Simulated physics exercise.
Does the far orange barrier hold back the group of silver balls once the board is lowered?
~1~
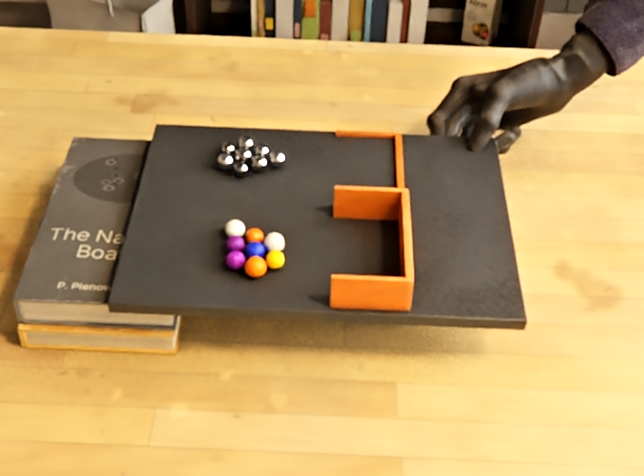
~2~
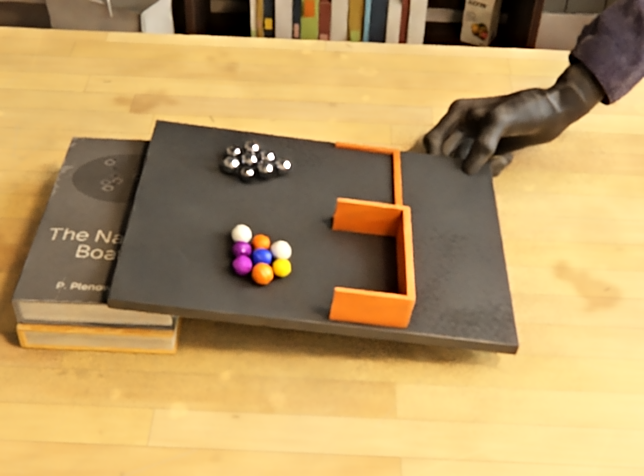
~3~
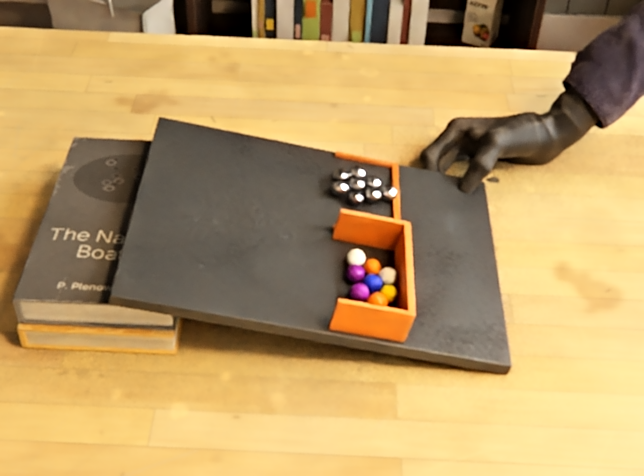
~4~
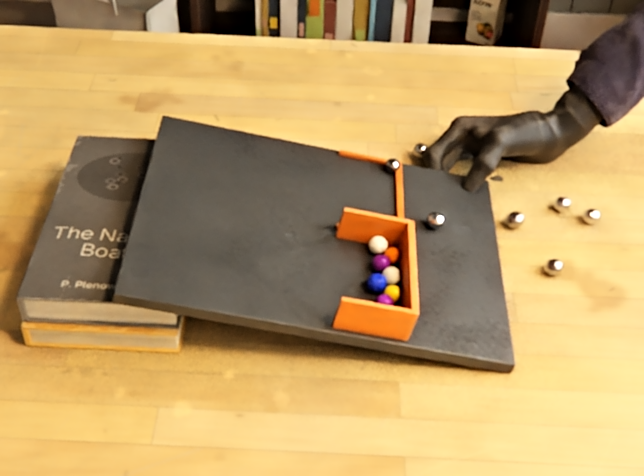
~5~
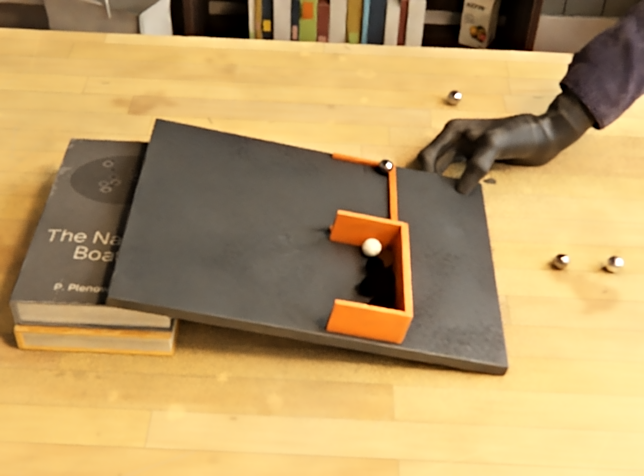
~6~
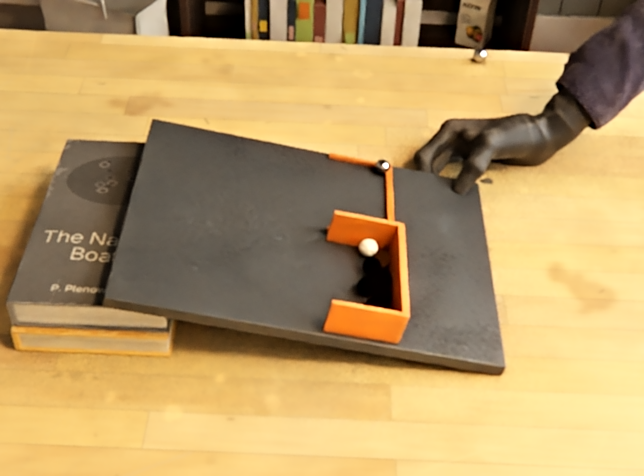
No, most of the silver balls get over the far barrier and roll away across the table, with just one still seen at the barrier.
